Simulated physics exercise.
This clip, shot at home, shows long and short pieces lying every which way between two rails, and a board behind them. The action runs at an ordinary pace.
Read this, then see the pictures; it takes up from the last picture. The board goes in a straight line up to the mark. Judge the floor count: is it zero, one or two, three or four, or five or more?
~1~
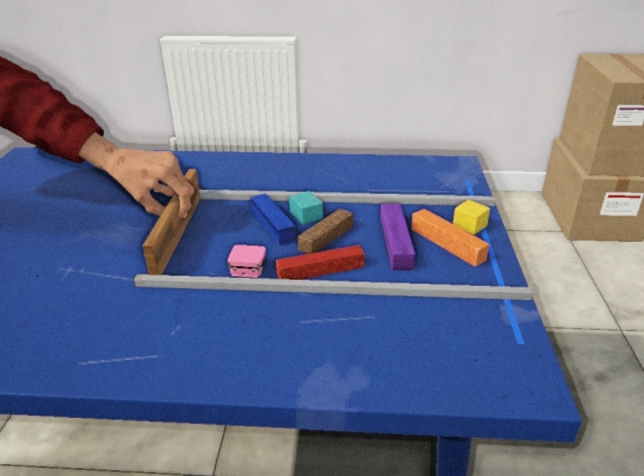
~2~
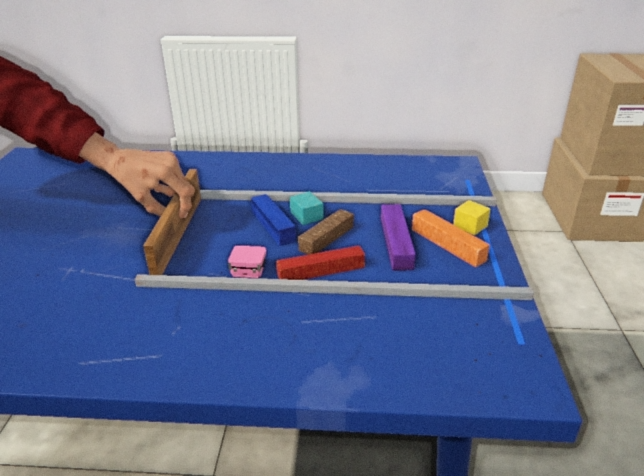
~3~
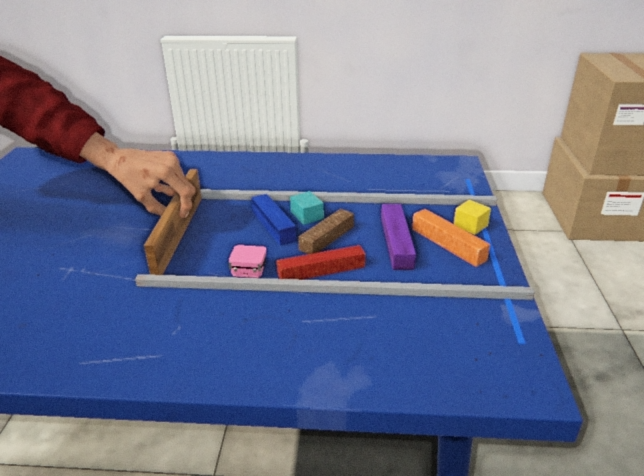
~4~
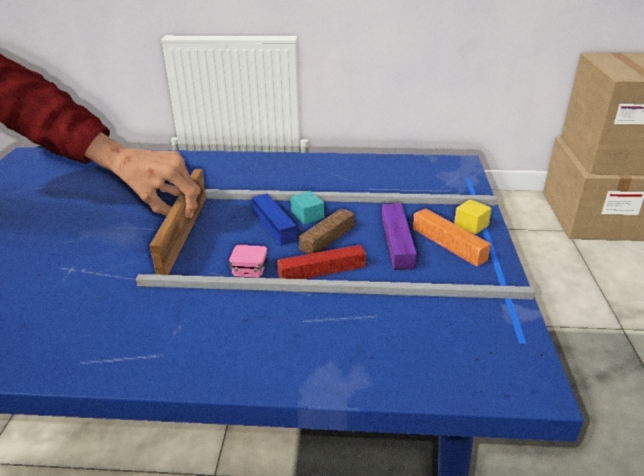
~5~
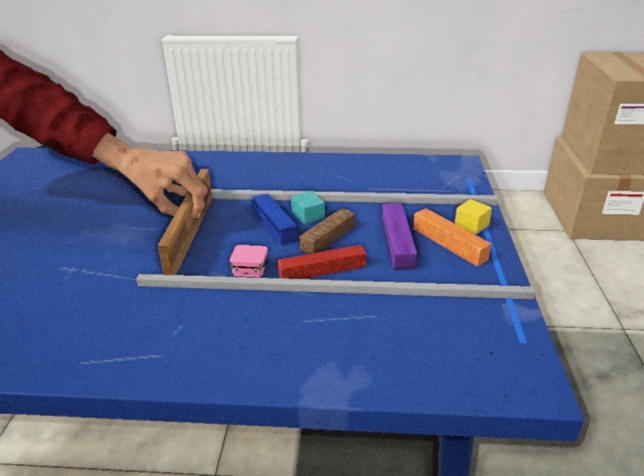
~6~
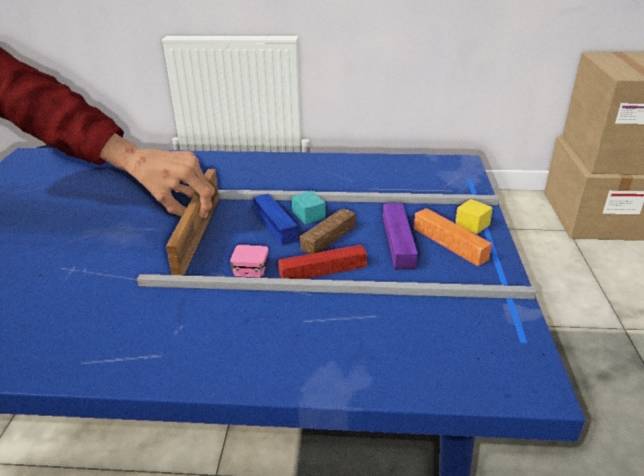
The floor count is five or more.
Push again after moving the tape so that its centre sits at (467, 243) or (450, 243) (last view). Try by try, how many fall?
It would be 4 and 3.
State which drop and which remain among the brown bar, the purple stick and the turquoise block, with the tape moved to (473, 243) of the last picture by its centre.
The outcome is that the brown bar does not come off, the purple stick goes down and the turquoise block does not come off.
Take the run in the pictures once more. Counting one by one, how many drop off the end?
Result - number fallen: 6.
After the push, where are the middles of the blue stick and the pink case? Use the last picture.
Final positions: Near (497, 225); near (521, 271).
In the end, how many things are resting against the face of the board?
That makes 2.
Soon after, none off yet; yellow block at rest near (474, 217); orange bar at rest near (451, 236); purple stick at rest near (399, 234).
Then, none off yet; yellow block moving near (477, 216); orange bar moved a little near (473, 228); purple stick moved a little near (451, 230).
Further on, one off so far; yellow block falling near (522, 281); orange bar tipped well over near (532, 248); purple stick tipped a little near (529, 233).
At rest, the number that fall off is five or more; fallen, turquoise block, red bar, brown bar, purple stick, orange bar and yellow block.
